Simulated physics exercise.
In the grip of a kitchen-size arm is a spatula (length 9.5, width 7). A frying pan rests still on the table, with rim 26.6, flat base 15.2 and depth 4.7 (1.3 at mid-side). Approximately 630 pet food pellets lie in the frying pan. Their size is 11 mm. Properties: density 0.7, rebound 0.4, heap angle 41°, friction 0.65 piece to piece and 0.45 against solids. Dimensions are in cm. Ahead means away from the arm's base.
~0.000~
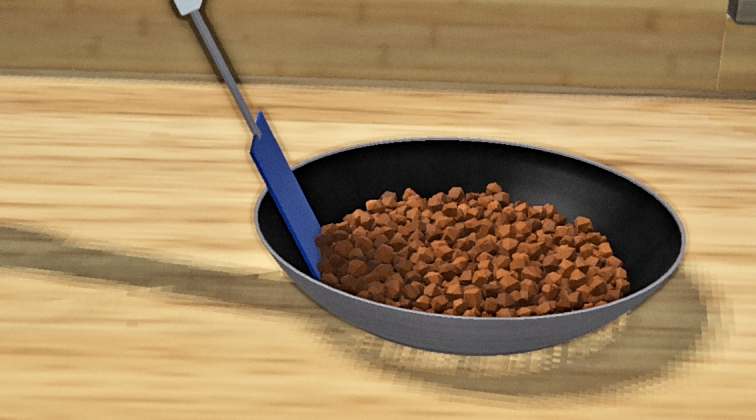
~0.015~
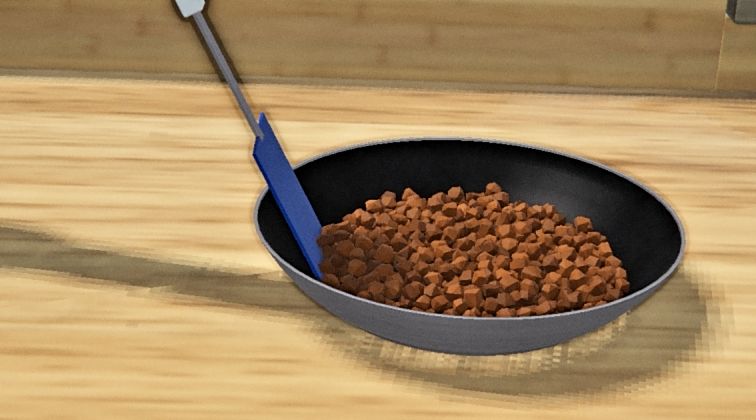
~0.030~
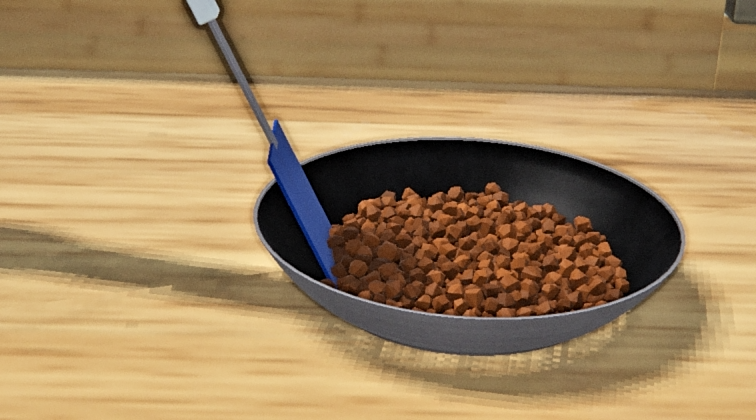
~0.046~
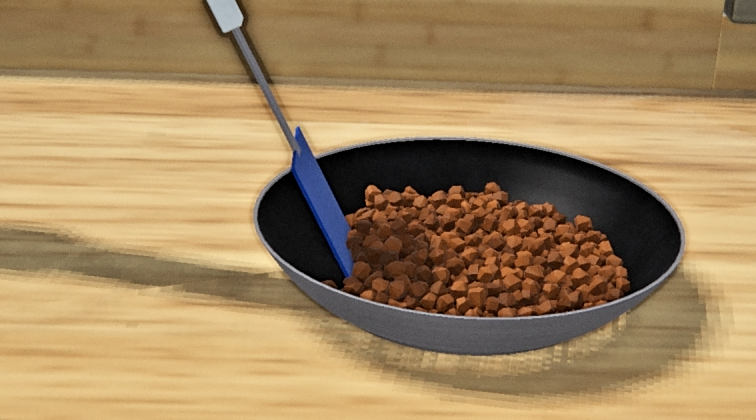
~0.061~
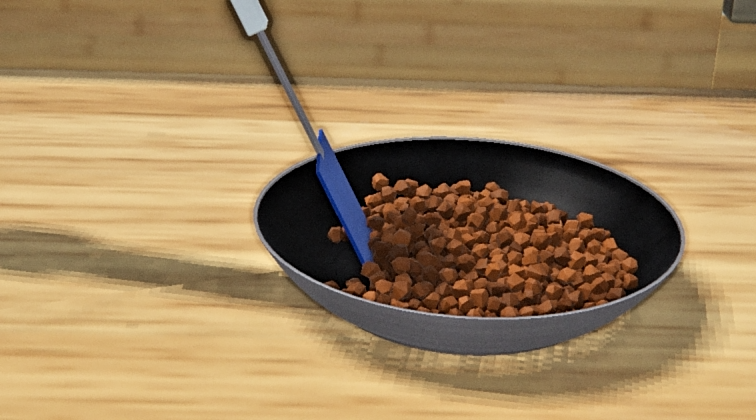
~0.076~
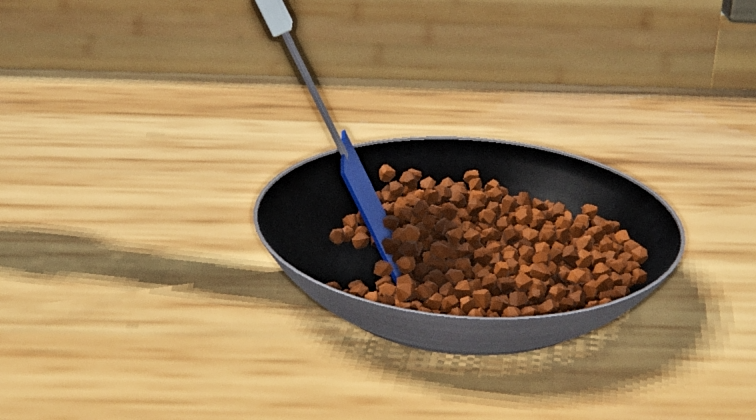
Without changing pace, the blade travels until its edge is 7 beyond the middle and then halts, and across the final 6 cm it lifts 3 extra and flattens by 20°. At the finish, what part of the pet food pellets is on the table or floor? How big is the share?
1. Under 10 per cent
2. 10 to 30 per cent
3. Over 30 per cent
10 to 30 per cent.
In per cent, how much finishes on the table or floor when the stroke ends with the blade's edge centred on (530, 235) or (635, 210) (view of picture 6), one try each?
Try 1: Approx. 5 %; try 2: Approx. 35 %.
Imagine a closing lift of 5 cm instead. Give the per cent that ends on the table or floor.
I'd reckon around 15 per cent.
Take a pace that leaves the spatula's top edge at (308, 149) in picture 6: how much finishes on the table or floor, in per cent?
Expect some 5 per cent there.
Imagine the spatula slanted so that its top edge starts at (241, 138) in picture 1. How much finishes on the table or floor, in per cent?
15 percent or so.
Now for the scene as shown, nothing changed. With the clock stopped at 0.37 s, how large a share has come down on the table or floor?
I'd say close to 10 in a hundred.
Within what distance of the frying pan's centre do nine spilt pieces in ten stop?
That works out to near 25 cm.
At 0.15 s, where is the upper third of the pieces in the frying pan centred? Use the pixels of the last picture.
(555, 226).
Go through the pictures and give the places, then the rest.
Spatula top edge at (255, 131), sloping 64°; upper third of the load around (466, 246), from x 325 to 620, top at y 190; 632 in the frying pan, in the first frame.
Spatula top edge at (258, 133), sloping 64°; upper third of the load around (466, 247), from x 325 to 620, top at y 190, in the second frame.
Spatula top edge at (272, 140), sloping 64°; upper third of the load around (463, 244), from x 325 to 620, top at y 190, in the third frame.
Spatula top edge at (295, 147), sloping 64°; upper third of the load around (459, 242), from x 330 to 620, top at y 190, in the fourth frame.
Spatula top edge at (319, 150), sloping 64°; upper third of the load around (466, 237), from x 330 to 630, top at y 185, in the fifth frame.
Spatula top edge at (343, 151), sloping 64°; upper third of the load around (476, 234), from x 330 to 640, top at y 175; 632 in the frying pan, in the sixth frame.
By 0.11 s, sloping 64°, highest piece 7 above the table; 632 in the frying pan.
By 0.15 s, sloping 56°, highest piece 8 above the table; 632 in the frying pan.
By 0.37 s, sloping 44°, highest piece 8 above the table; 542 in the frying pan, 68 on the table or floor, 22 on the blade or in flight.
By 1.42 s, sloping 44°, highest piece 6 above the table; 542 in the frying pan, 90 on the table or floor.
Final count, 542 in the frying pan, 90 on the table or floor. That is 14 % on the table or floor.
